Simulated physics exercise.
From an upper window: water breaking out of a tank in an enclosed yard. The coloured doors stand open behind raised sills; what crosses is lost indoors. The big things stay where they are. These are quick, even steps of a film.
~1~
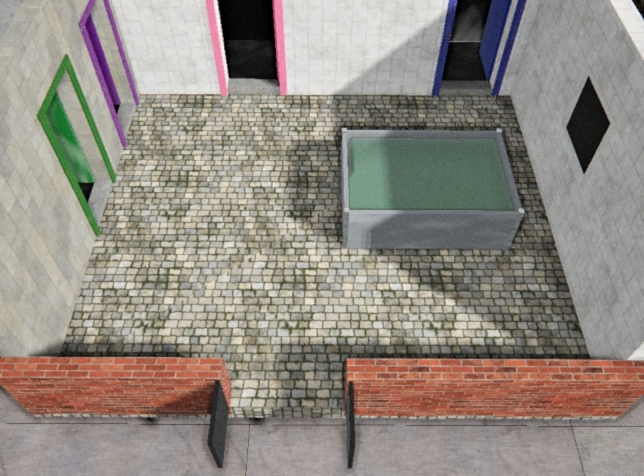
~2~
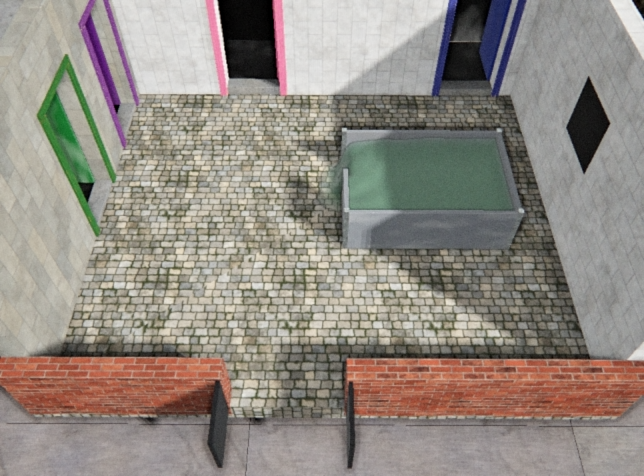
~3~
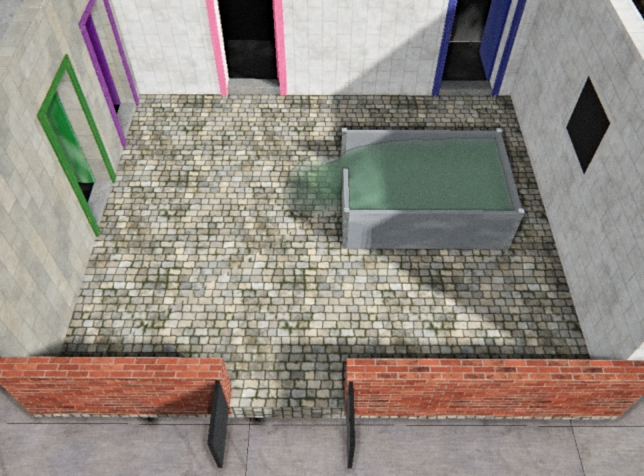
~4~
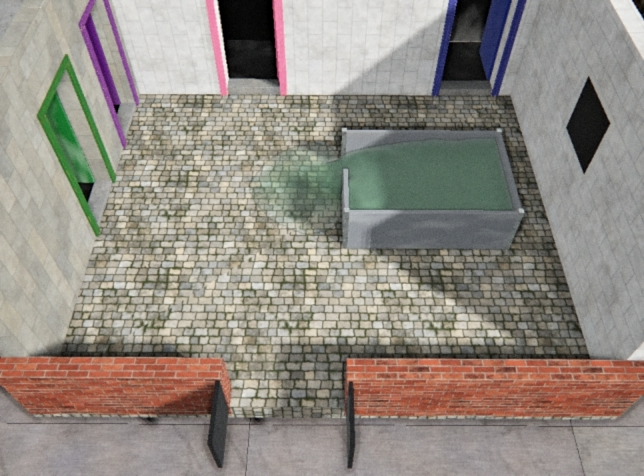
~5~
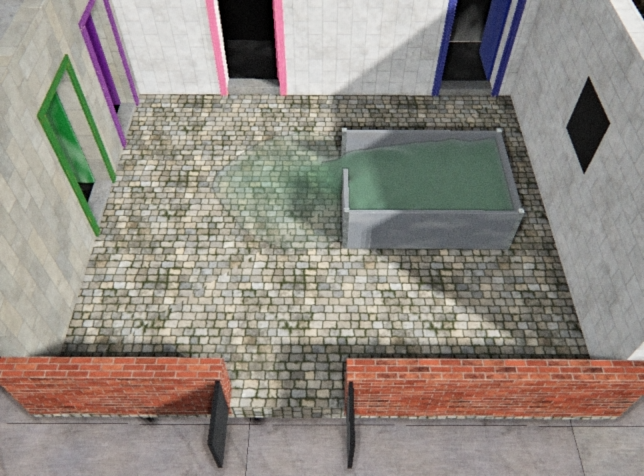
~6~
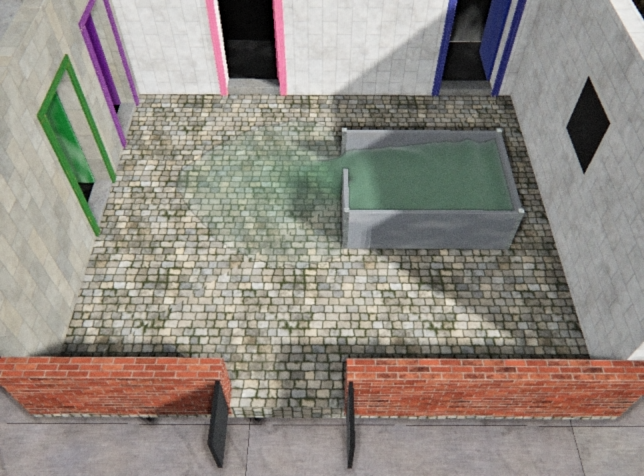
In this clip, greenish water sits still in a grey tank in a cobbled yard with coloured doorways, then pours out through the tank's left side and spreads leftward across the stones in a widening, thinning sheet.
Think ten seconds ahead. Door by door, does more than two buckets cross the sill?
The blue door holds within the limit; the green door floods; the pink door holds within the limit; the purple door floods.
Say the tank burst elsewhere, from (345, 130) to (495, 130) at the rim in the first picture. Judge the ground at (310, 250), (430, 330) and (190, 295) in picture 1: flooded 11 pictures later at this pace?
One after the other: Dry, clear, clear.
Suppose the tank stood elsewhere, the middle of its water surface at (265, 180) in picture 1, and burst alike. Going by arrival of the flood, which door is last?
That is the blue door.
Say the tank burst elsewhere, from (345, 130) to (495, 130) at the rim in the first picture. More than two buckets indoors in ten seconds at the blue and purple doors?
Then: The blue one passes that mark, the purple one goes over.
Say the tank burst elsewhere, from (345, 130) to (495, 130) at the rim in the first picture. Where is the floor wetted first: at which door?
The one in blue.
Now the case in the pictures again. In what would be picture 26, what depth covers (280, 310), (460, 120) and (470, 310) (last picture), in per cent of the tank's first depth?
In turn 0, 0 and 0 in a hundred.
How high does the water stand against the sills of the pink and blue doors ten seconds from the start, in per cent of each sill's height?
Roughly 40 per cent, then 10 per cent.
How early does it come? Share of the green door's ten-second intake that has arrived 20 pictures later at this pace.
Near 65 in a hundred.
A moment on, water covers 35 % of the floor; the blue door not reached, the green door under two buckets in, the pink door wet at the sill, nothing in, the purple door wet at the sill, nothing in.
Next, water covers 40 % of the floor; the blue door not reached, the green door over two buckets in, the pink door wet at the sill, nothing in, the purple door under two buckets in.
Then, water covers 45 % of the floor; the blue door not reached, the green door far over two buckets in, the pink door wet at the sill, nothing in, the purple door far over two buckets in.
Later, water covers 60 % of the floor; the blue door not reached, the green door far over two buckets in, the pink door wet at the sill, nothing in, the purple door far over two buckets in.
In the end, water covers 95 % of the floor; the blue door wet at the sill, nothing in, the green door far over two buckets in, the pink door wet at the sill, nothing in, the purple door far over two buckets in.
